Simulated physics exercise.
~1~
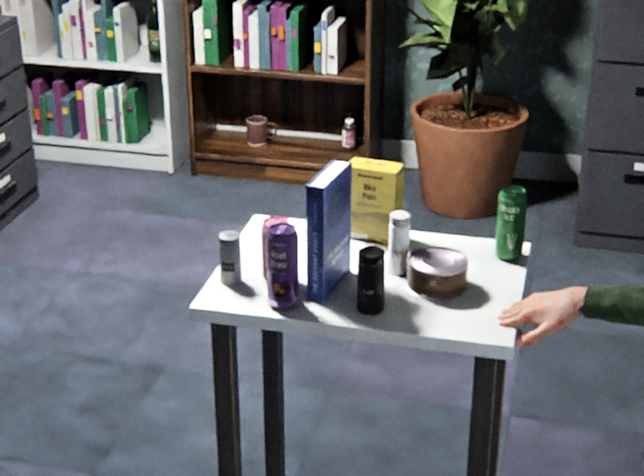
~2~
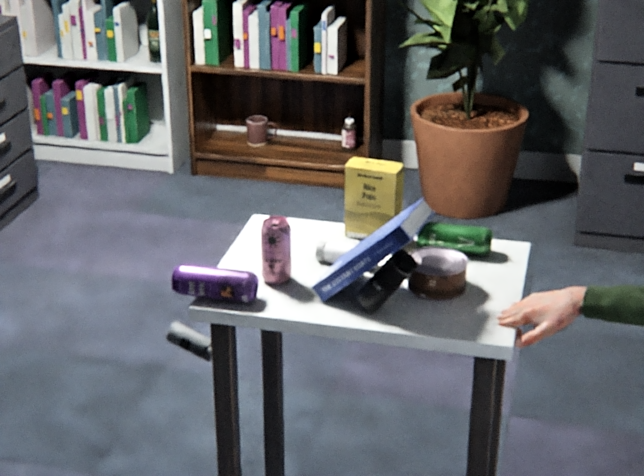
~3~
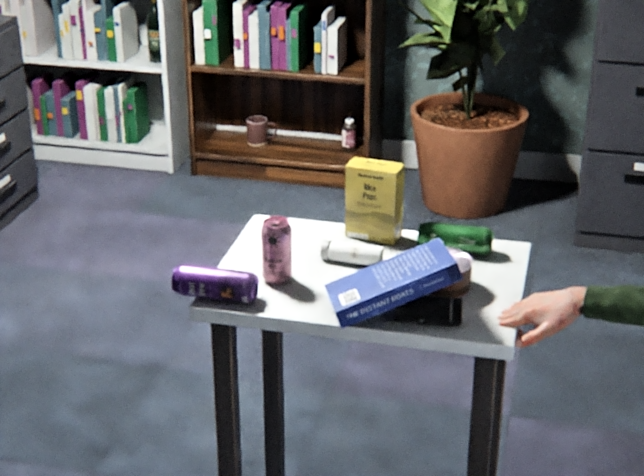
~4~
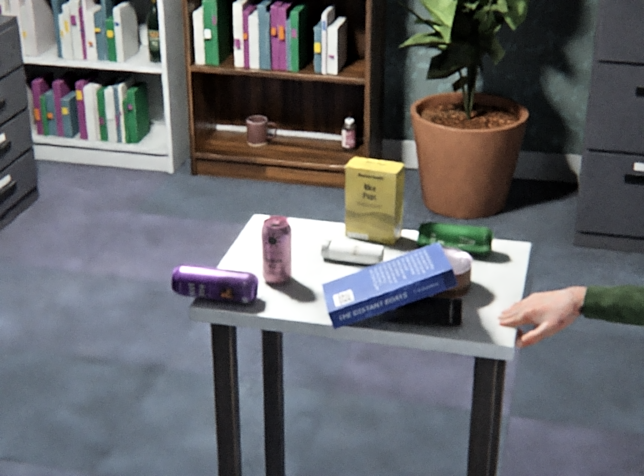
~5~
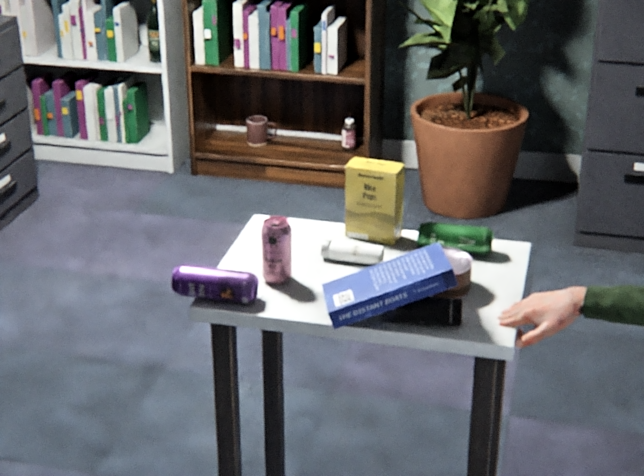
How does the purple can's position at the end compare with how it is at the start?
At the start the purple can stands upright in front of the pink can, but by the end it lies on its side near the left edge of the table.
